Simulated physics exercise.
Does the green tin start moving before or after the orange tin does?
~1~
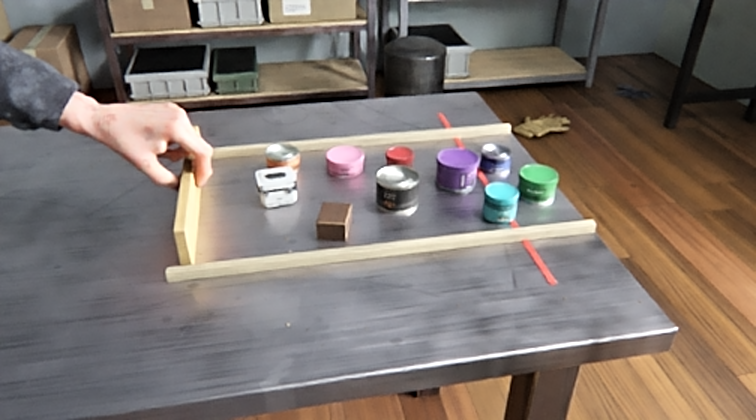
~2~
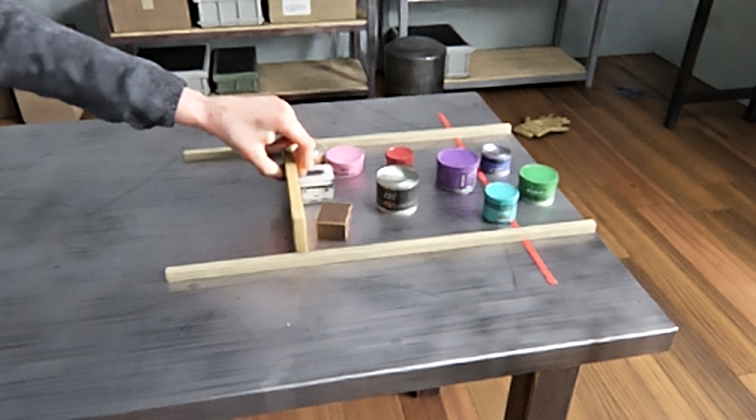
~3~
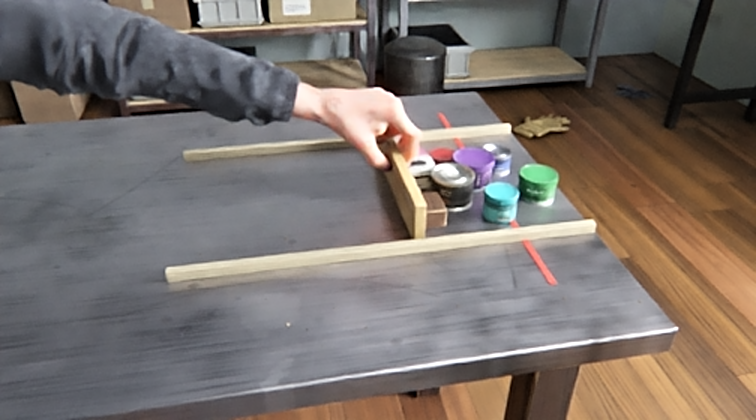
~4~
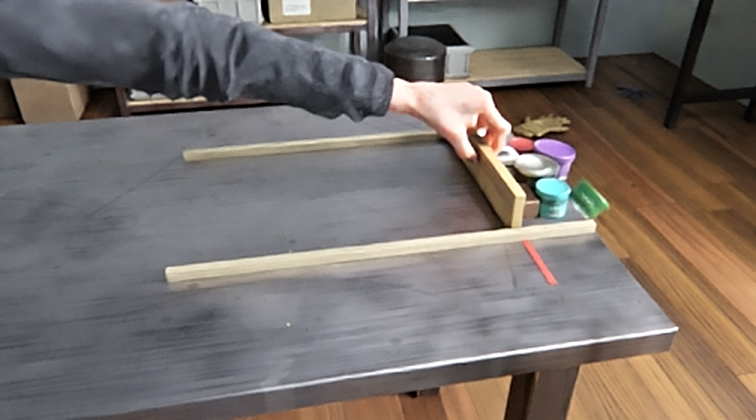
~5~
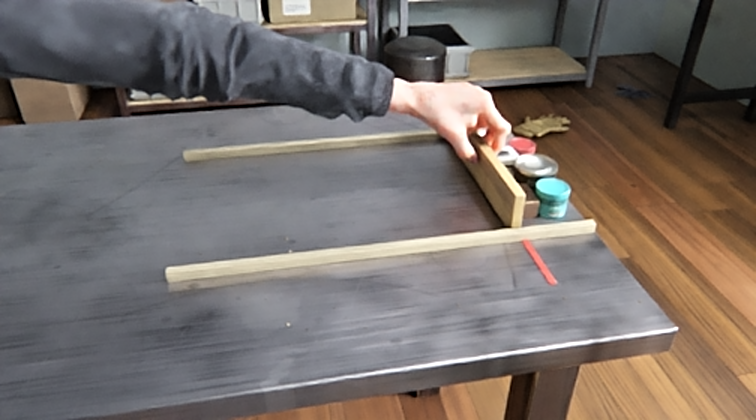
The green tin starts moving after the orange tin. The board pushes the orange tin along early in its slide, while the green tin stays put until the board nears the red tape.
